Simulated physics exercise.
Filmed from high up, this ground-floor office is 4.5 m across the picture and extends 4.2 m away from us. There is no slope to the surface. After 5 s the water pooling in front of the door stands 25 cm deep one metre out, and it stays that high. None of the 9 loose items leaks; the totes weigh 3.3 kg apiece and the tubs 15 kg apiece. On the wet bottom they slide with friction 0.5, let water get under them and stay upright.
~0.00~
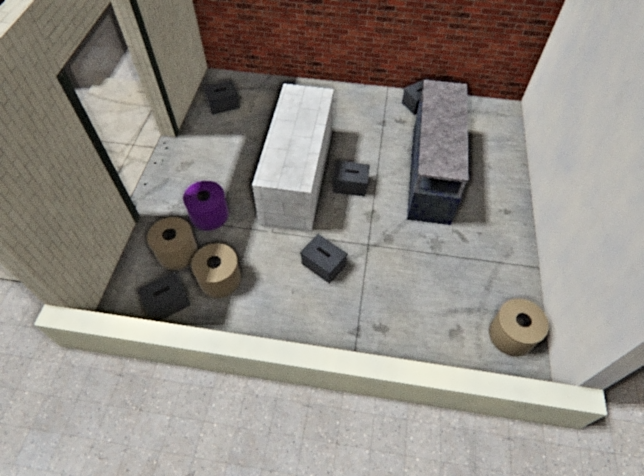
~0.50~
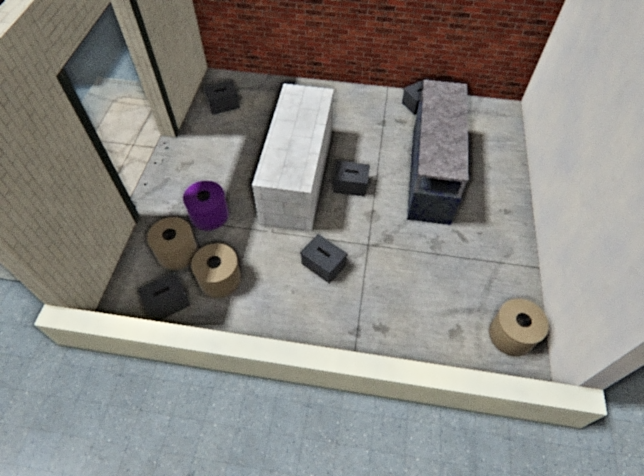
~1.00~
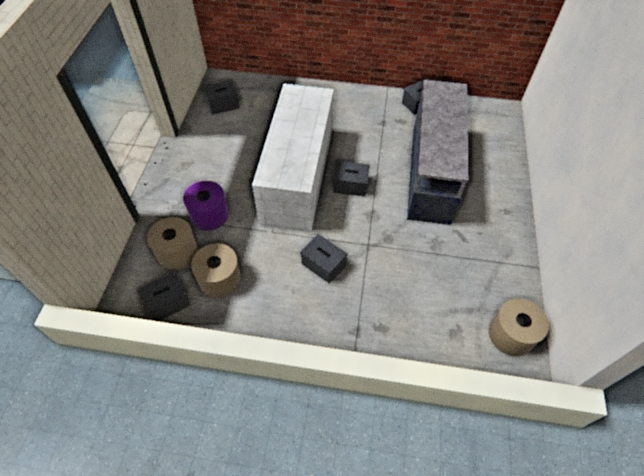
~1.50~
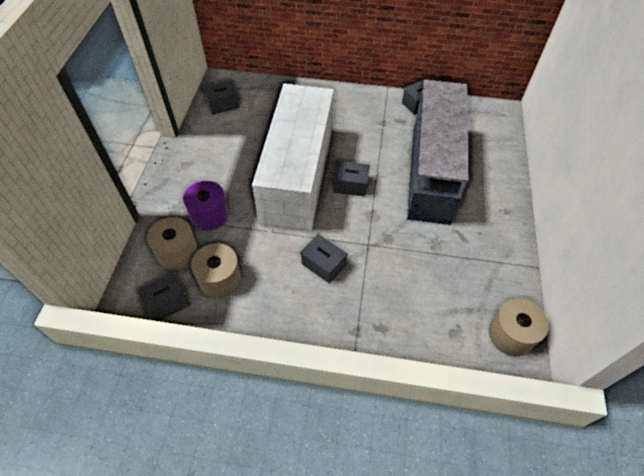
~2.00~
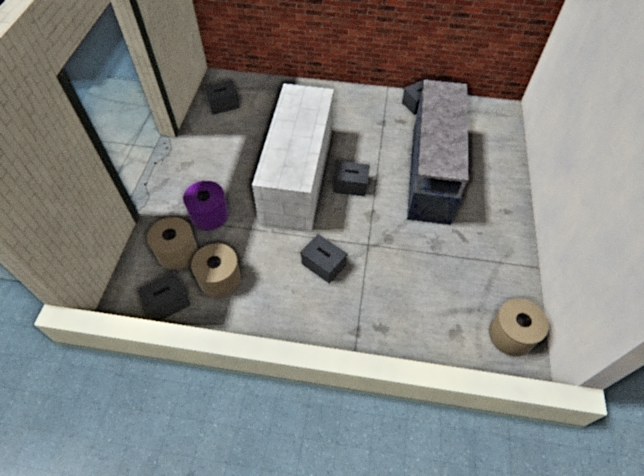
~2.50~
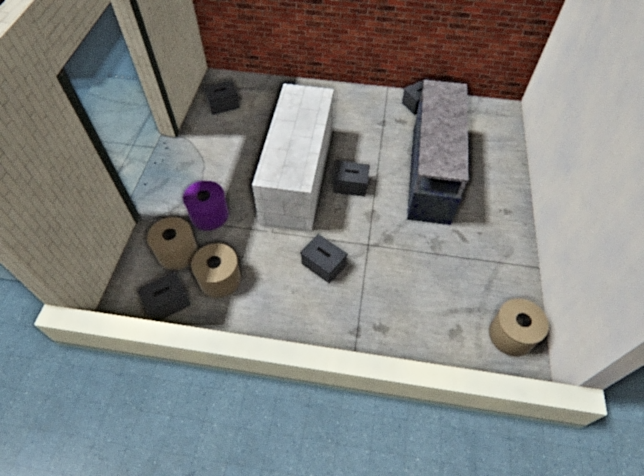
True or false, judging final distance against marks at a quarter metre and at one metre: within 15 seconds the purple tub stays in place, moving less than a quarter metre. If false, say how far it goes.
False, over one metre.
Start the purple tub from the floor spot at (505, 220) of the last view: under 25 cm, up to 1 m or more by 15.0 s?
In that run it wanders far off.
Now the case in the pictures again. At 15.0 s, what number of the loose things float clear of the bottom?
At that moment it comes to 9.
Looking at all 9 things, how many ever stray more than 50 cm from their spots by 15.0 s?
I get 9.
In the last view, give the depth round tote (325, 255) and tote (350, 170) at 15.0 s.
Roughly 18 and 9 cm.
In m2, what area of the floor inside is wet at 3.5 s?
Flooded: Near 1.5 m2.
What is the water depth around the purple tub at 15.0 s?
I'd put it at about 19 cm.
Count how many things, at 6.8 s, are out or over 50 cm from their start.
The count is 2.
After 3.5 s the purple tub is near (204, 196), 0.0 m from its start, aground; 0 afloat.
After 6.8 s the purple tub is near (326, 289), 1.7 m from its start, aground; 2 afloat.
After 11.0 s the purple tub is near (418, 276), 2.4 m from its start, aground; 8 afloat.
After 15.0 s the purple tub is near (519, 154), 3.6 m from its start, afloat; 9 afloat.
